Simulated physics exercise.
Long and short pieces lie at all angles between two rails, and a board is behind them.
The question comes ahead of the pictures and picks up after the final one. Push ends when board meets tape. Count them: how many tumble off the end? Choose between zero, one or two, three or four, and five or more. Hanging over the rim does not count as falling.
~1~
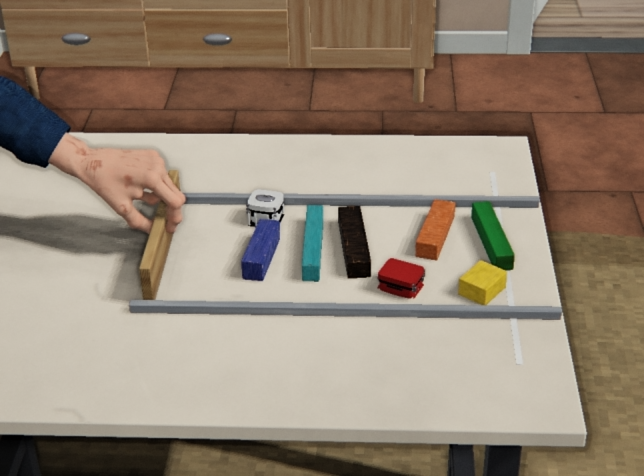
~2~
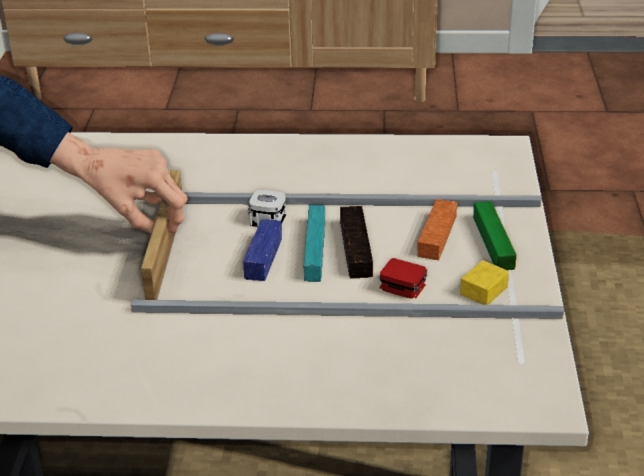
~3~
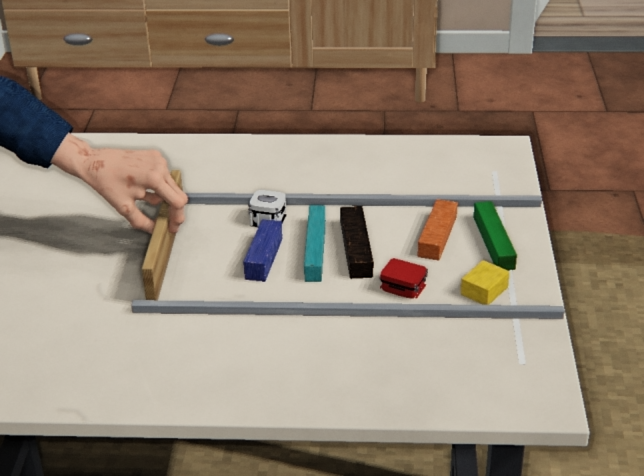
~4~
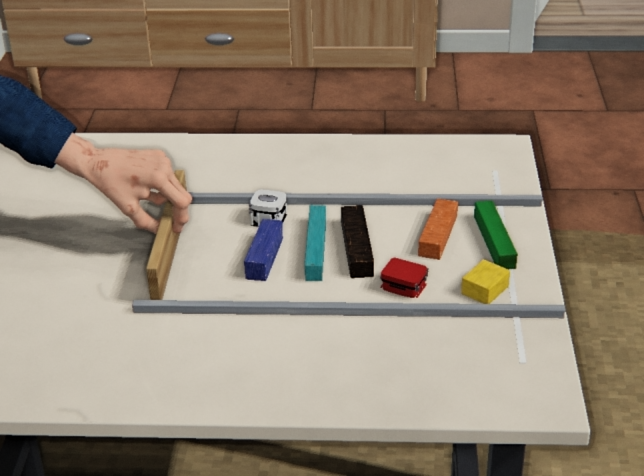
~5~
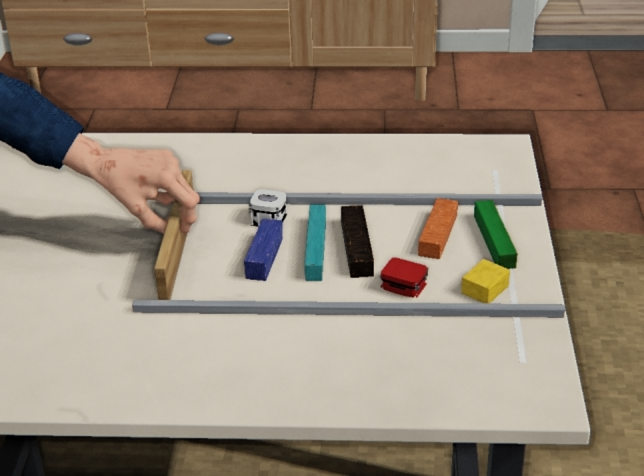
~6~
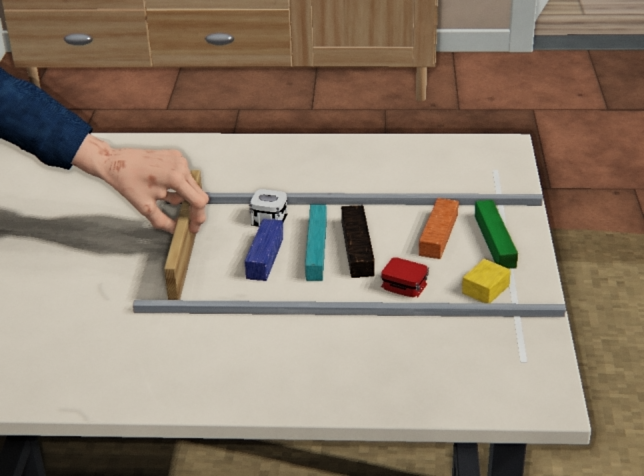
The count is three or four.
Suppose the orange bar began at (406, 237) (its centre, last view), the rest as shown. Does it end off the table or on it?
It simply slips off.
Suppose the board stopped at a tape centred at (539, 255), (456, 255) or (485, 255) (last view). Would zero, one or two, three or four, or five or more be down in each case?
Taking the three tapes one at a time, the answers are at least five, then 1 or 2, then one to two.
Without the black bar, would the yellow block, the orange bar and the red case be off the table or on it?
Well, the yellow block topples off, the orange bar topples off and the red case is left in place.
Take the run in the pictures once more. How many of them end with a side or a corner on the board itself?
3 in contact.
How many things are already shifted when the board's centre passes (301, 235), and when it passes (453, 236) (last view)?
At the first place 4, at the second 8.
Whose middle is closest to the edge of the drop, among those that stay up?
Turquoise bar.
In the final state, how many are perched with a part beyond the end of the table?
1, I think.
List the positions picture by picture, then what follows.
The first frame shows green stick (492, 235); yellow block (482, 283); orange bar (436, 229); board (162, 234); tape (504, 257).
The second frame shows yellow block (484, 283); black bar (356, 241).
The third frame shows orange bar (438, 229); white case (268, 210).
The fourth frame shows green stick (495, 235); blue bar (264, 249).
The fifth frame shows yellow block (485, 282); red case (404, 279).
The sixth frame shows green stick (496, 234); yellow block (486, 281); orange bar (439, 228); board (185, 234); tape (508, 255).
Soon after, none off yet; green stick at rest near (496, 234); yellow block at rest near (486, 281); orange bar at rest near (439, 228).
Then, none off yet; green stick at rest near (496, 234); yellow block at rest near (486, 281); orange bar moved a little near (457, 228).
Further on, none off yet; green stick tipped a little near (561, 236); yellow block moved about its own width near (518, 288); orange bar moved about its own width near (539, 229).
By the end, the number that fall off is three or four; fallen, black bar, orange bar, yellow block and green stick.
